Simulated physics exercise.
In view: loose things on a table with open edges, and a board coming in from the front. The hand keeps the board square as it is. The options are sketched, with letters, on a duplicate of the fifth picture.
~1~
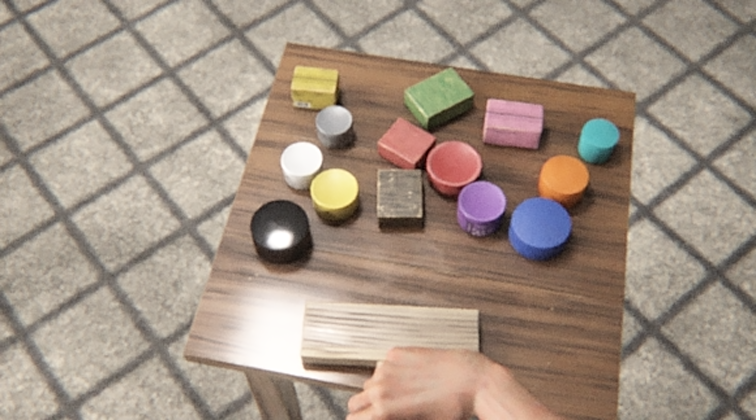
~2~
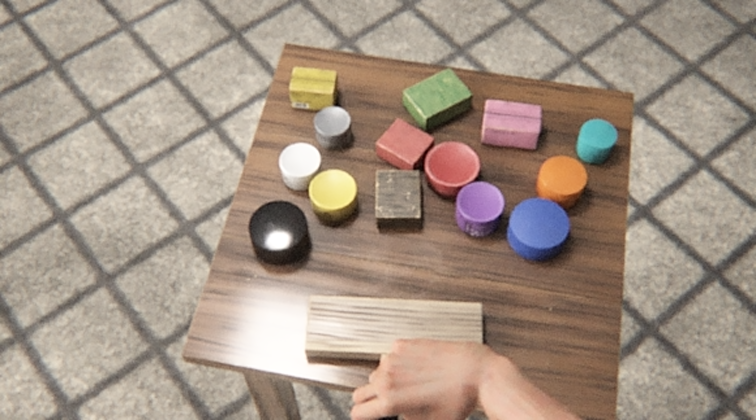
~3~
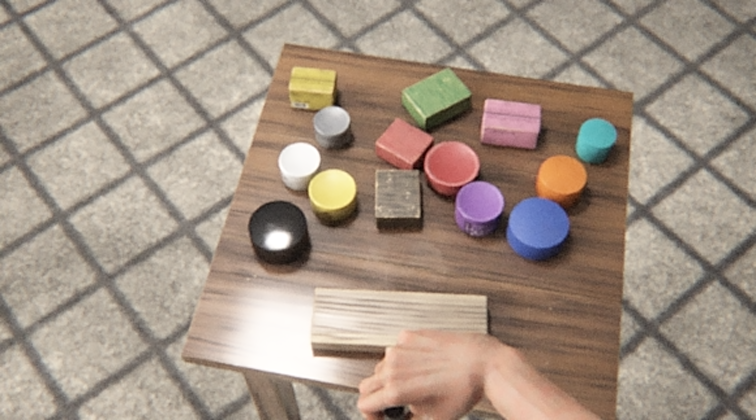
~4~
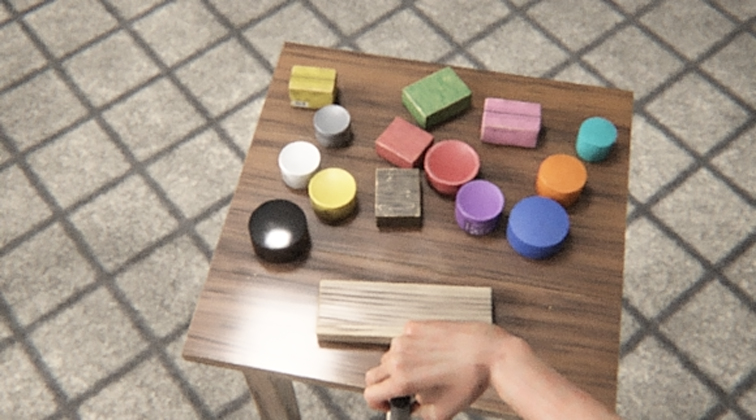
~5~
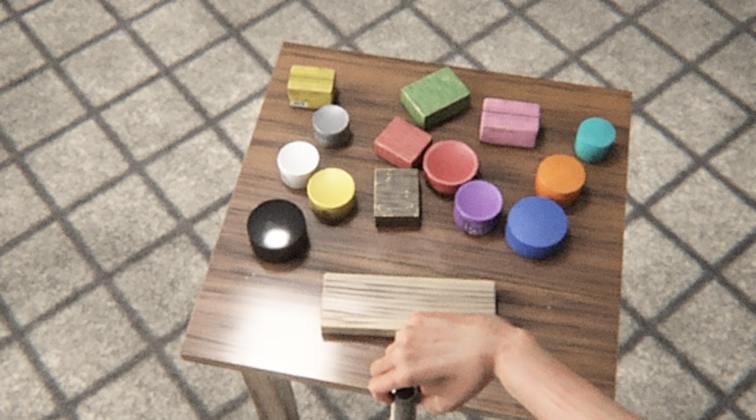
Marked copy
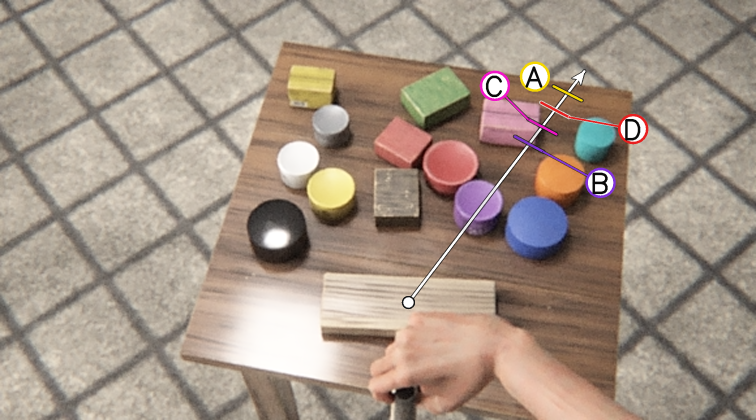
A hand holding a pale wooden board at the front of a brown table slides it a short way forward and slightly right, keeping it square, seen from above by a nearly still camera over a grey tiled floor. Yellow, green and pink blocks sit at the back, with red and dark blocks centrally. Round grey, white, yellow and black containers stand left, red and purple ones near the middle, and teal, orange and blue ones right, all staying put.
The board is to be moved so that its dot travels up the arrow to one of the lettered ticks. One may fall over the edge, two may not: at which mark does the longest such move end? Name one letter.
Mark B.
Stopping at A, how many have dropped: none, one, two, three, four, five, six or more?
In all, six or more.
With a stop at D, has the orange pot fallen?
By then, yes.
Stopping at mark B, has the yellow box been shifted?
No.
On the marked copy, A at (568, 94); B at (529, 144); C at (542, 126); D at (555, 110); the arrow from (408, 302) to (585, 71); the white dot at (408, 302).
With B. Early on, board (454, 246); orange pot (570, 165); blue tin (555, 206).
Further on, board (497, 189); blue tin (607, 184); turquoise pot (604, 118).
At the end, board (527, 149); blue tin over the edge; turquoise pot (614, 92); one fallen.
As for the rest, A drops seven; C drops two; D drops four.
